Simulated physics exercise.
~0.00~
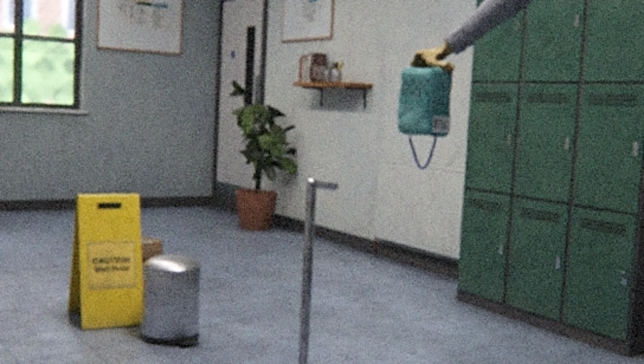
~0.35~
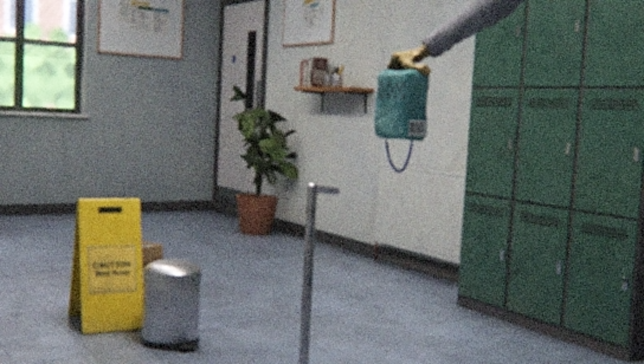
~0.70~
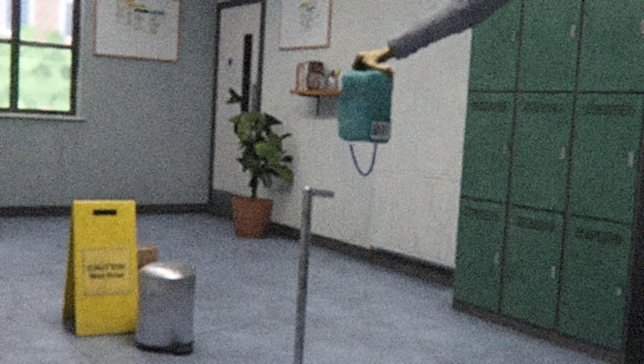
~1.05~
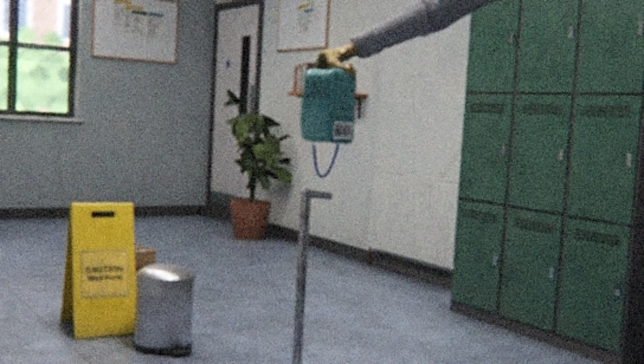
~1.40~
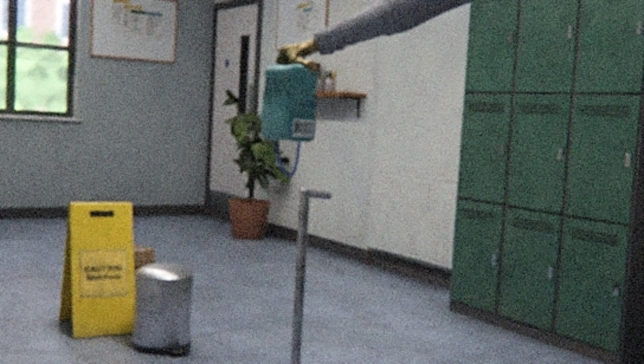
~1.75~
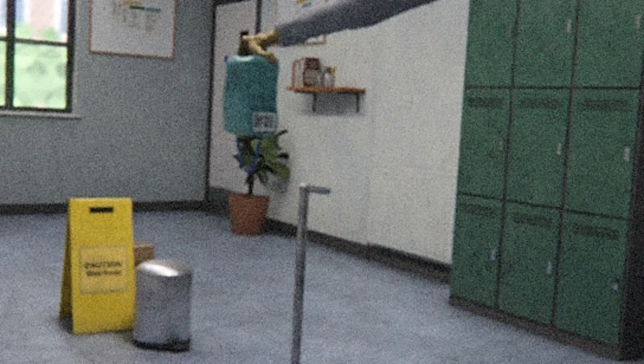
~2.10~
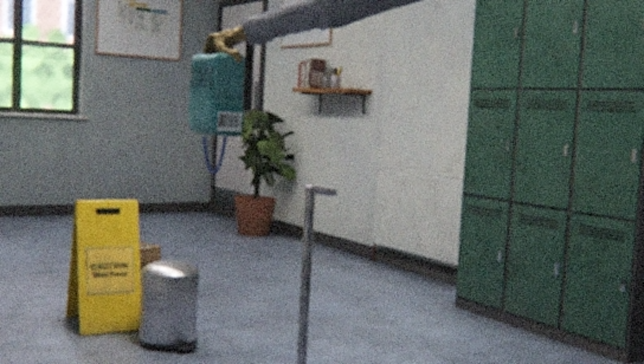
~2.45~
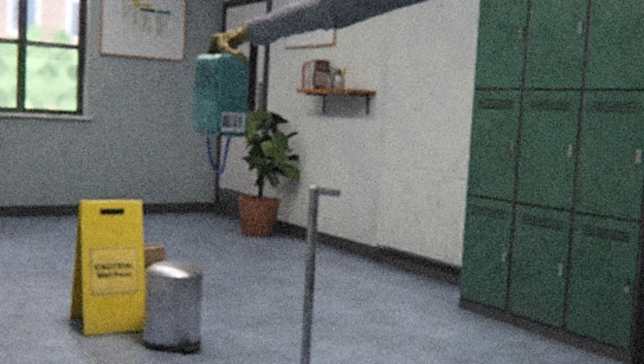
In a room with green lockers on the right and a yellow caution sign beside a small metal bin on the left, a sleeved arm with a yellowish glove holds up a turquoise sack, a thin loop dangling beneath it. The hand carries the sack leftward from near the lockers toward a slim post with a short bar at its top. The sack stays upright as it crosses above the post, and the low loop passes without catching. It continues past the shelf and potted plant, then comes to rest left of the post, still held in the air.
